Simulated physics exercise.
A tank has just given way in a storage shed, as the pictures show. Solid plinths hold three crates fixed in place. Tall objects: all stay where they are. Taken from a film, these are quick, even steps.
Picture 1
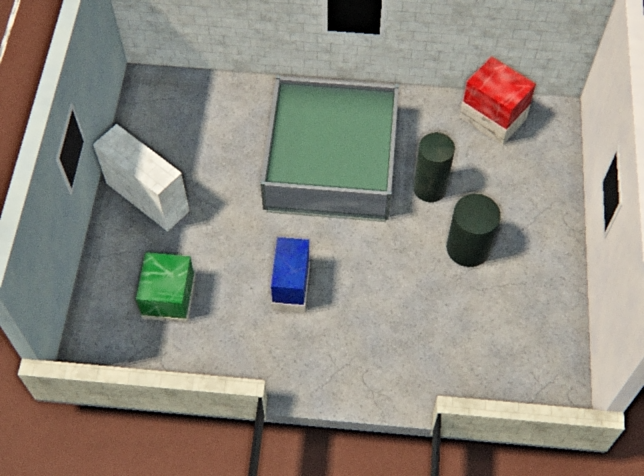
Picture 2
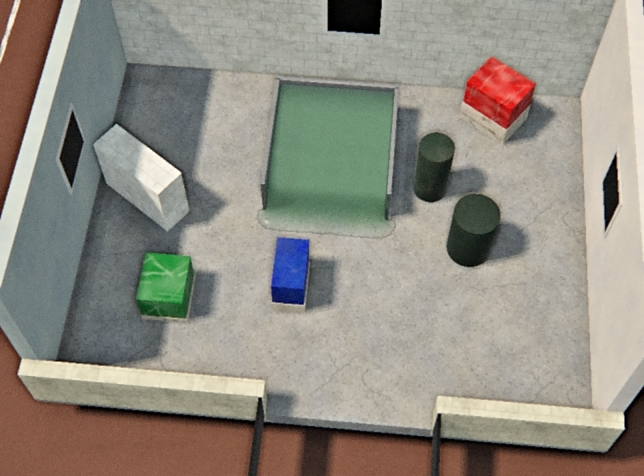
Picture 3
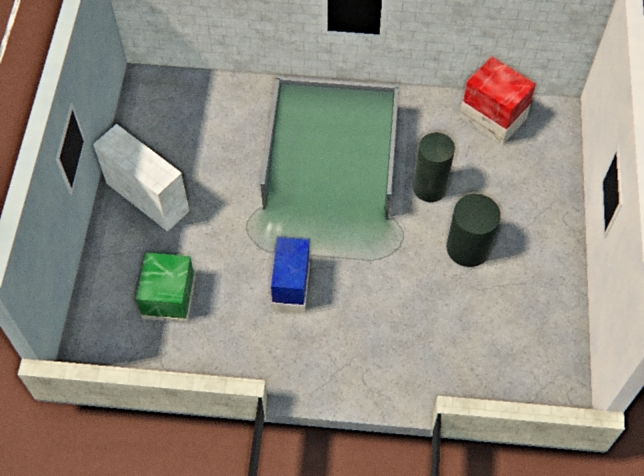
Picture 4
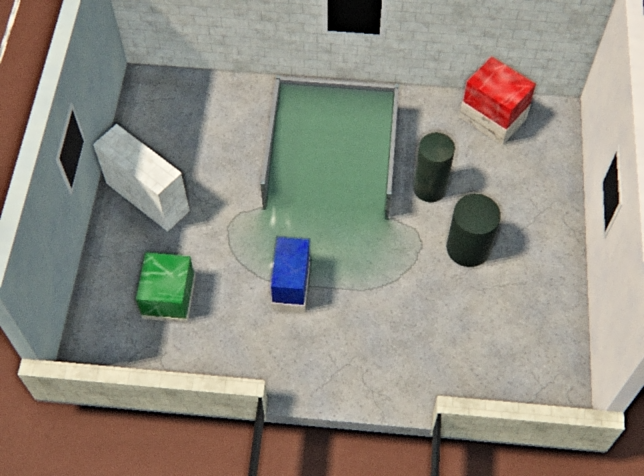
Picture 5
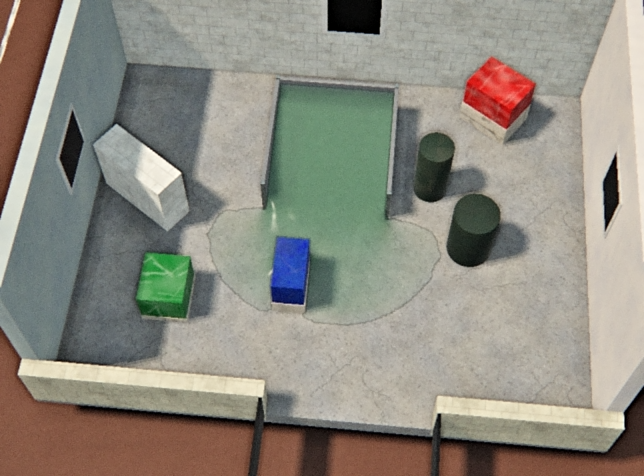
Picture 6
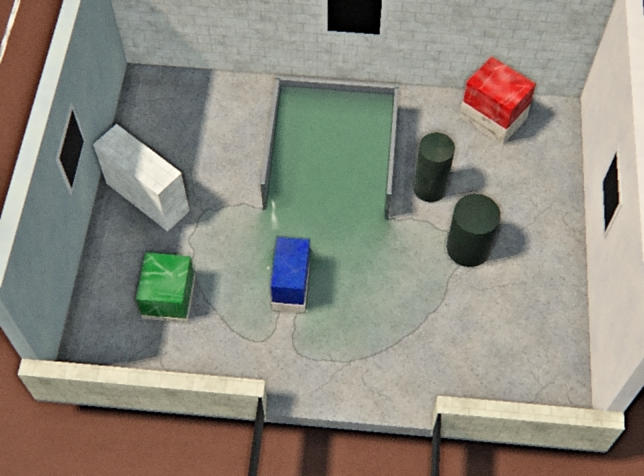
A tank of greenish water lost its front side, and the water poured out across the grey floor, flowed around the blue block and spread wider toward the green block and the dark cylinders.
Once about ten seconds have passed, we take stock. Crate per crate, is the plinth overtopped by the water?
The blue crate will be hit by the water; the green crate will be hit by the water; the red crate will be spared.
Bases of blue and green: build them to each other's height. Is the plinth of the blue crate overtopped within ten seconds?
I'd say the blue crate gets swamped.
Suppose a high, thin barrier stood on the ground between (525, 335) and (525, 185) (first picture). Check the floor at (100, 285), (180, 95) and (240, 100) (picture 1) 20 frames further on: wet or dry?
One by one: Soaked, spared, spared.
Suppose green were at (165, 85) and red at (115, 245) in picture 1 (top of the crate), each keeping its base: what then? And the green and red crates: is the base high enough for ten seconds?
My reading: Green remains dry; red escapes it.
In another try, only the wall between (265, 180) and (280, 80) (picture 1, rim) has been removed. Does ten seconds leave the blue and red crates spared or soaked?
First, the blue crate is not reached; second, the red crate is not reached.
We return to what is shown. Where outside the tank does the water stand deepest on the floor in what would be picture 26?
At about (570, 426).
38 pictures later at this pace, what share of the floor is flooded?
The answer is around 70 per cent.
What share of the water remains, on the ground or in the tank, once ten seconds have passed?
About 60 per cent.
A moment on, water covers 35 % of the floor; the blue crate water round its plinth, the green crate water round its plinth, the red crate not reached.
Next, water covers 45 % of the floor; the blue crate water round its plinth, the green crate water round its plinth, the red crate not reached.
Then, water covers 55 % of the floor; the blue crate water round its plinth, the green crate water round its plinth, the red crate not reached.
Later, water covers 70 % of the floor; the blue crate water round its plinth, the green crate water round its plinth, the red crate water round its plinth.
In the end, water covers 95 % of the floor; the blue crate was topped, the green crate was topped, the red crate stayed above the water.
